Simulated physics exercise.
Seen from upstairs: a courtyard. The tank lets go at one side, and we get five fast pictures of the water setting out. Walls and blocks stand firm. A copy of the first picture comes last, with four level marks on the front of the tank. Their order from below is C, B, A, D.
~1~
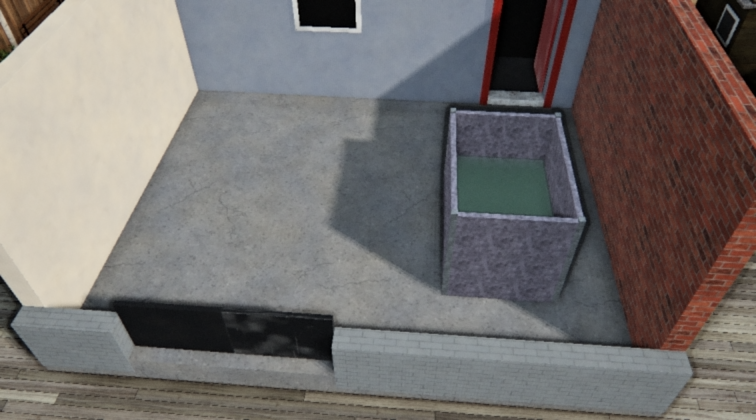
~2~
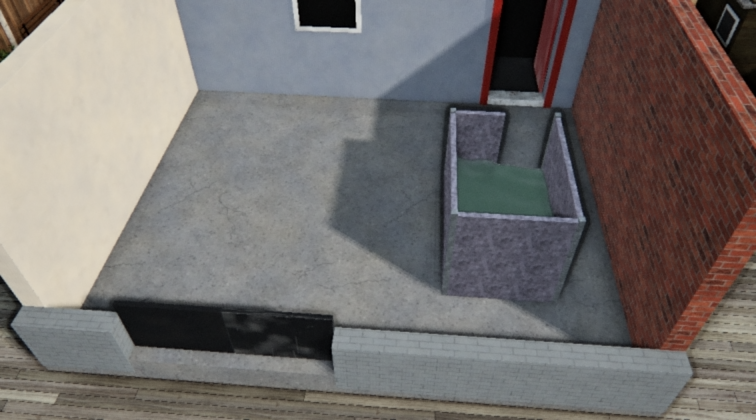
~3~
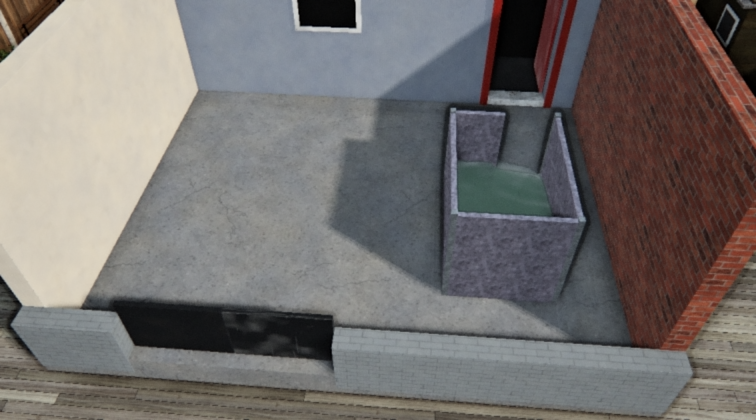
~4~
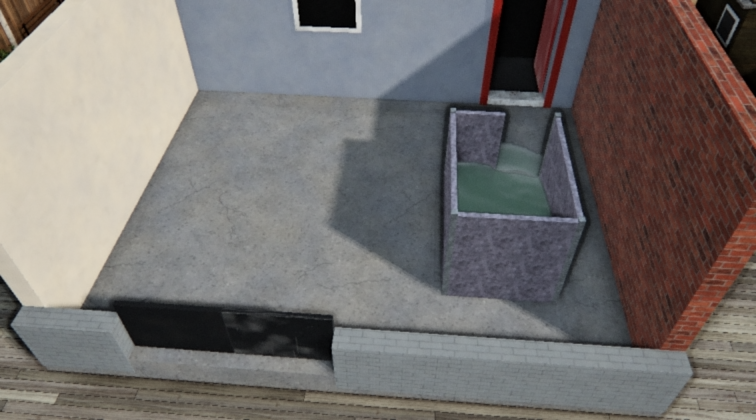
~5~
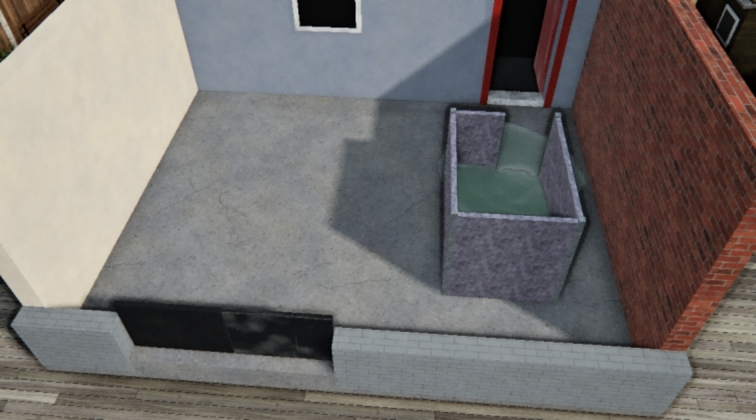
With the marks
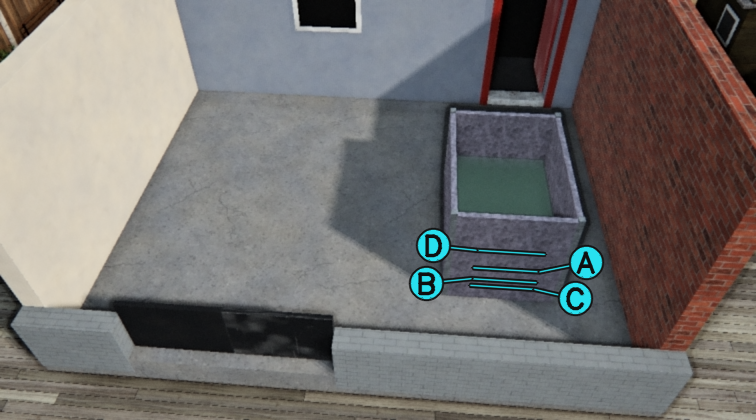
Greenish water in a stone tank lay still until part of the tank's back wall disappeared, then it rippled and poured out through the gap toward the red doorway, its level in the tank sinking.
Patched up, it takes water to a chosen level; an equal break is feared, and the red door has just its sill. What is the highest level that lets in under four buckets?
Use mark B.
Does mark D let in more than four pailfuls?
Yes.
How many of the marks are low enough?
Two of them.
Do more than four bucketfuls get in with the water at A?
Yes, that goes wrong.
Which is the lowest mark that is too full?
It is A.
On the marked copy, A at (506, 269); B at (503, 280); C at (502, 287); D at (510, 252); from the bottom up C, B, A, D.
If A is chosen, about 10 bucketfuls get in.
If B is chosen, a bucket or two gets in.
If C is chosen, nothing gets over.
If D is chosen, dozens of bucketfuls pour in.
